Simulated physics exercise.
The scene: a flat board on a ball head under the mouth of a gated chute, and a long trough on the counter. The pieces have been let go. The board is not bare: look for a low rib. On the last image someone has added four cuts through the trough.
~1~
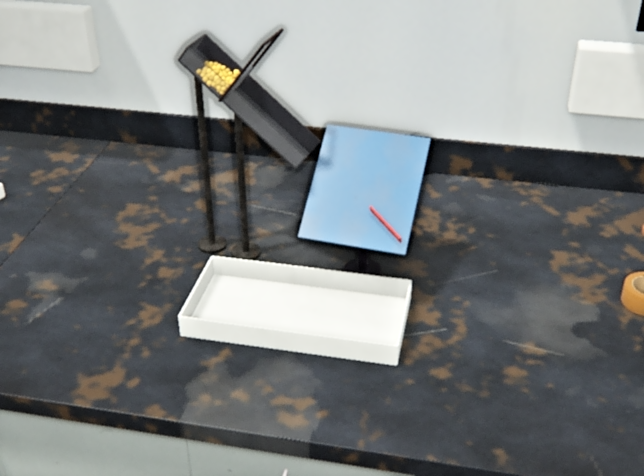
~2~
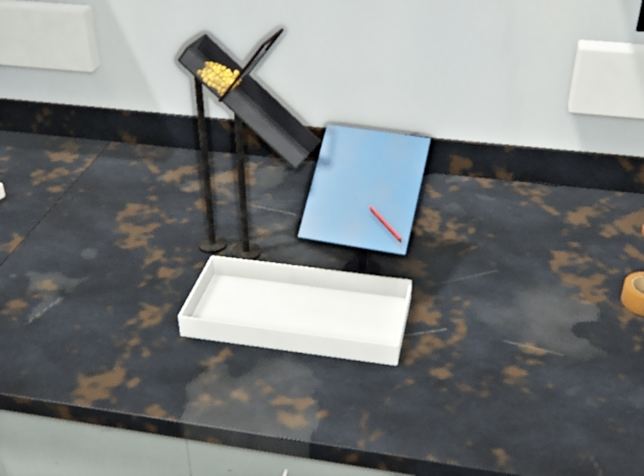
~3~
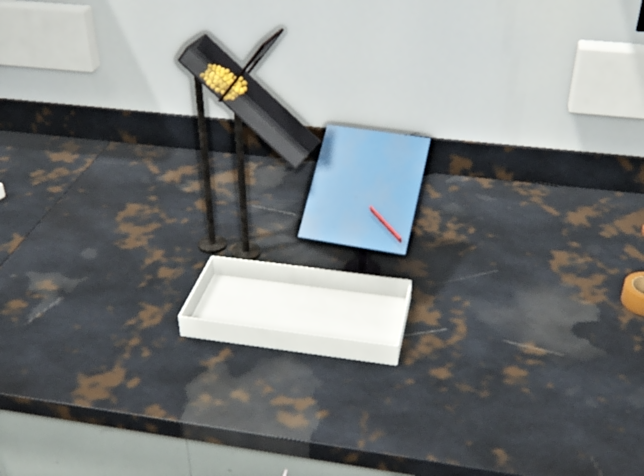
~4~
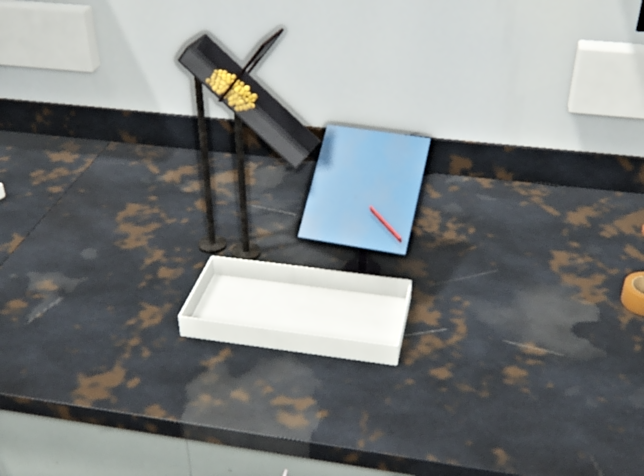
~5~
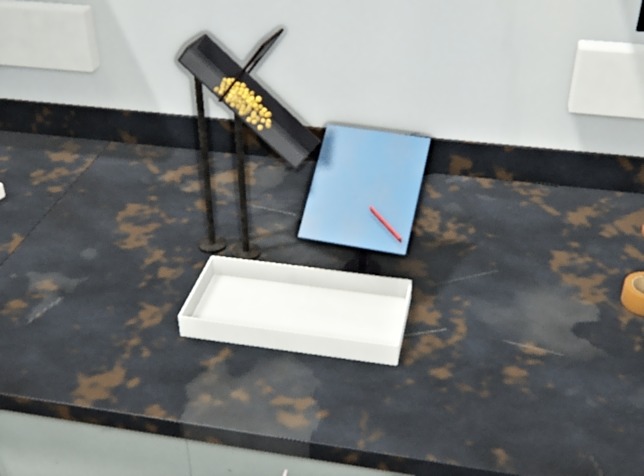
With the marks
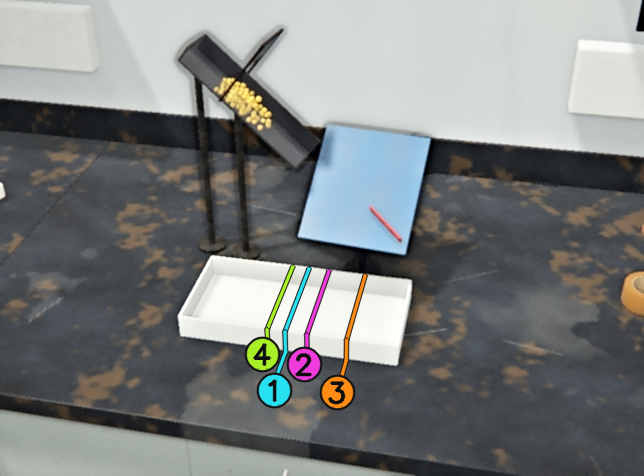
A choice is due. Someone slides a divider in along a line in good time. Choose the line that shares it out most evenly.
It is 3.
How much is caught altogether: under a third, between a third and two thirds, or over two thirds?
About that: Over two thirds.
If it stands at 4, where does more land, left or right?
Right.
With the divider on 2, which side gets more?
The right side.
On the marked copy, line 1 crosses the front rim at (285, 331); line 2 crosses the front rim at (307, 333); line 3 crosses the front rim at (346, 339); line 4 crosses the front rim at (267, 328).
If 1 is chosen, of what is caught, none on the left of the divider, all on the right.
If 2 is chosen, of what is caught, a stray few on the left of the divider, nearly all on the right.
If 3 is chosen, of what is caught, about half on the left of the divider, about half on the right.
If 4 is chosen, of what is caught, none on the left of the divider, all on the right.
